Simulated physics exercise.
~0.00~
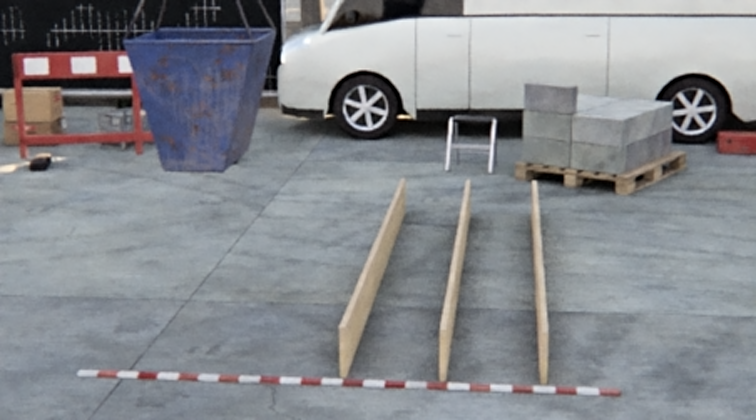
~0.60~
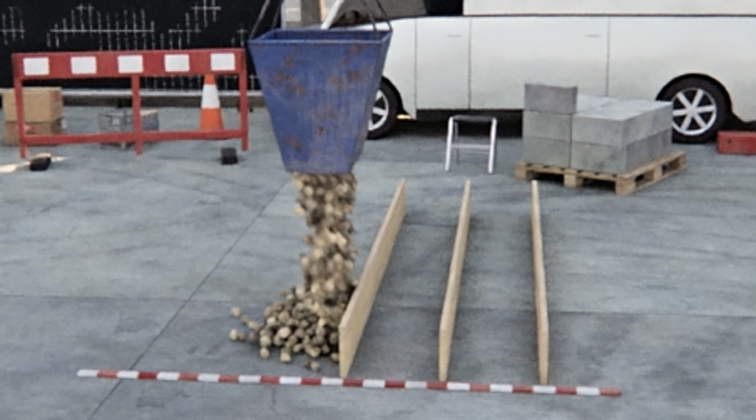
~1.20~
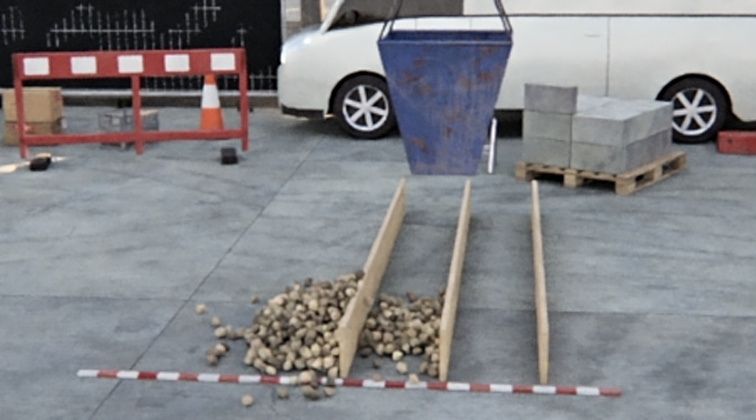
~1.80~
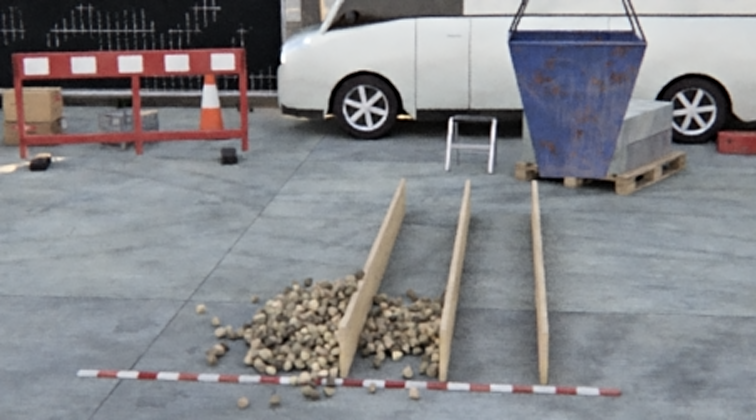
We see a blue skip hanging above grey paving, moving right as it pours brownish stones beside three upright wooden planks. The stones settle in a heap, mostly left of the planks with a smaller share in the left bay, while the right bay stays empty and the skip travels on.
